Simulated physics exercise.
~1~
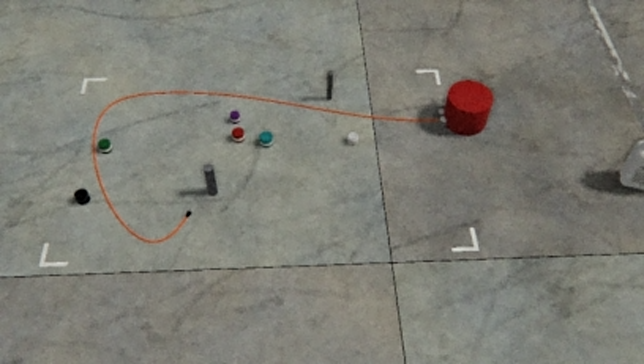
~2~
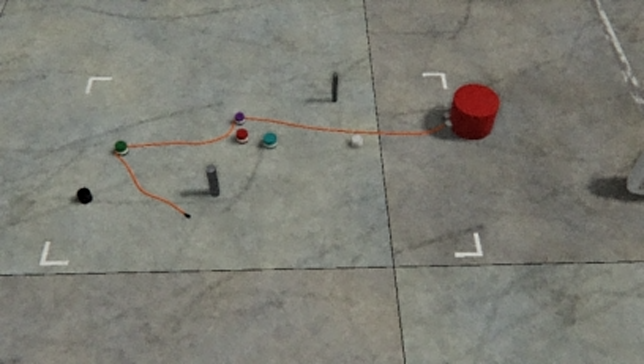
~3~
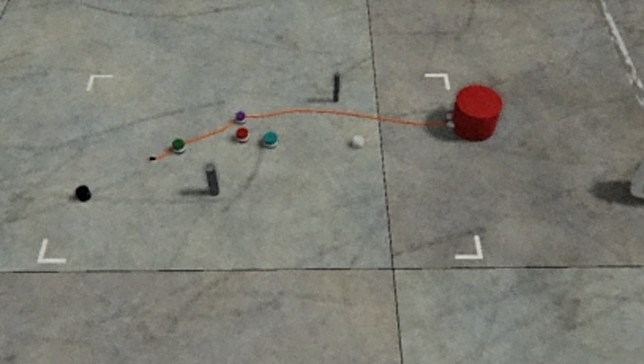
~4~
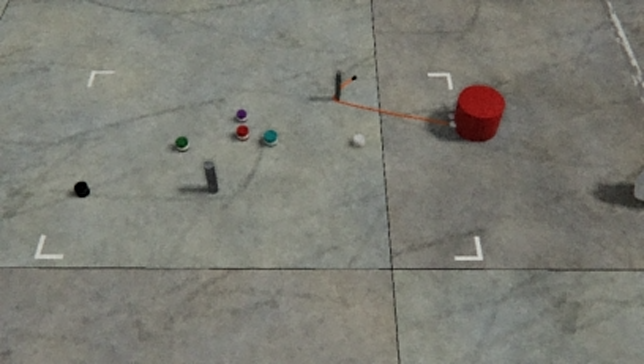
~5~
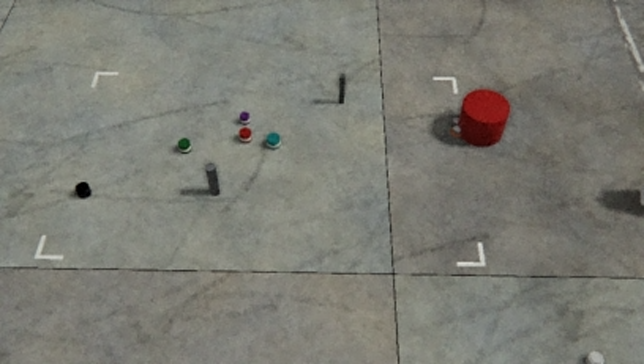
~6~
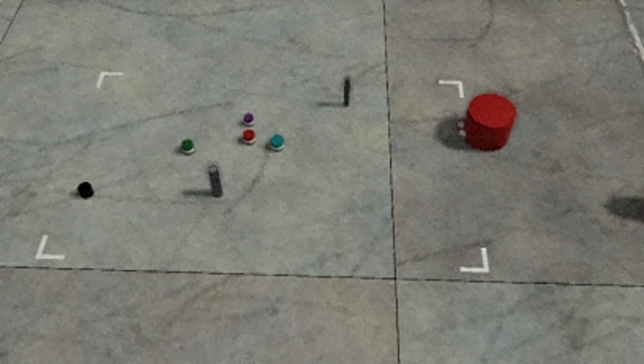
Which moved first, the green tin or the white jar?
The green tin moved first, shifting right while the orange cord was still being drawn in. The white jar stayed where it was until later, when it ended up toward the lower right.
